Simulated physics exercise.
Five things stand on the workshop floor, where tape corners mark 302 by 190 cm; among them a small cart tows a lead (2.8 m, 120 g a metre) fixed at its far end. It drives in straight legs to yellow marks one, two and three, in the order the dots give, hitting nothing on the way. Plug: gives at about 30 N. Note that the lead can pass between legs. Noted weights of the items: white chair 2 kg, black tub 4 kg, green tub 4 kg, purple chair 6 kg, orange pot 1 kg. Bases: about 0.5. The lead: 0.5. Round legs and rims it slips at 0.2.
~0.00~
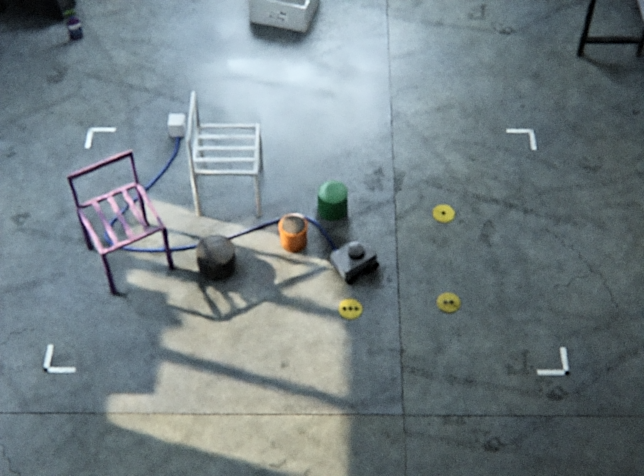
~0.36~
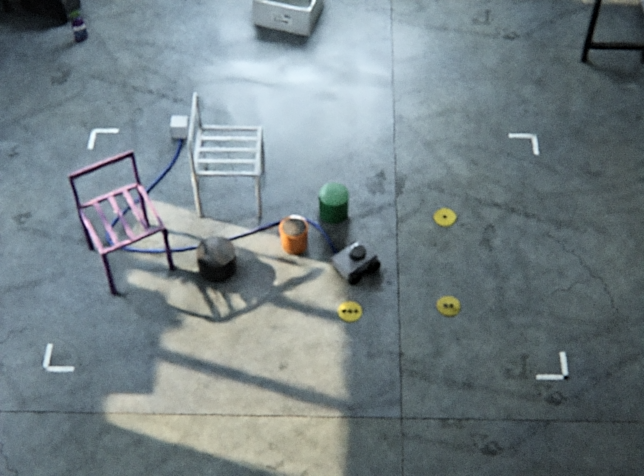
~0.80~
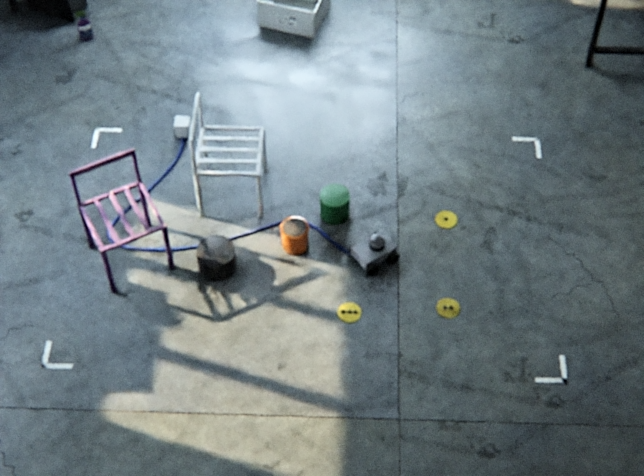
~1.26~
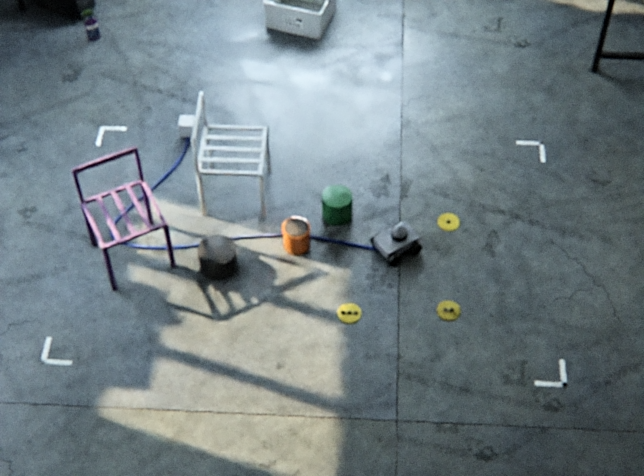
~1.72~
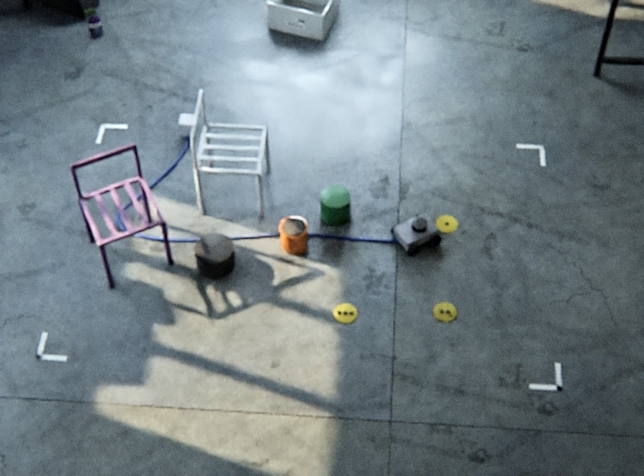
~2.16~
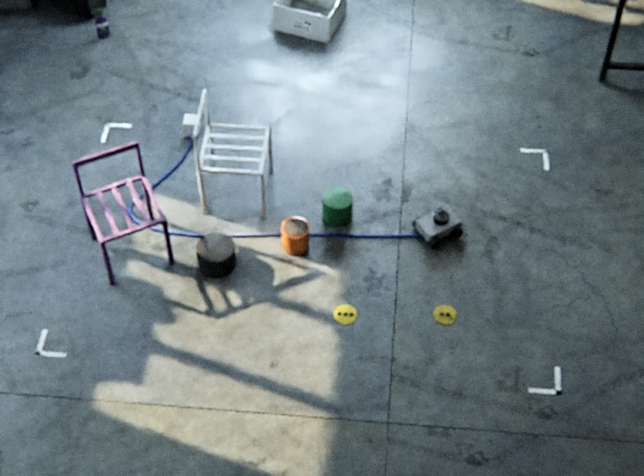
The clip shows a purple chair, a white chair and black, orange and green tubs on a workshop floor, while a small cart moves right, pulling a blue lead straighter and covering the upper yellow mark.
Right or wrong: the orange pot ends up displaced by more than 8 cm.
Wrong.
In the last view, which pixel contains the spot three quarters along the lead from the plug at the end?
Pixel estimate: Near (341, 258).
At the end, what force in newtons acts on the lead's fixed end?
It comes out close to 0 N.
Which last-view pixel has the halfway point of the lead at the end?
The halfway point sits near pixel (237, 229).
At 3.2 s, cart at (447, 255), lead slack at the fixed end; nothing else has moved.
At 4.3 s, cart at (442, 303), 3 N at the fixed end; nothing else has moved.
At 5.3 s, cart at (394, 314), lead slack at the fixed end; nothing else has moved.
At 6.4 s, cart at (346, 313), lead slack at the fixed end; nothing else has moved.
At 6.8 s, cart at (346, 313), lead slack at the fixed end; orange pot 1 cm off its start at (295, 228).
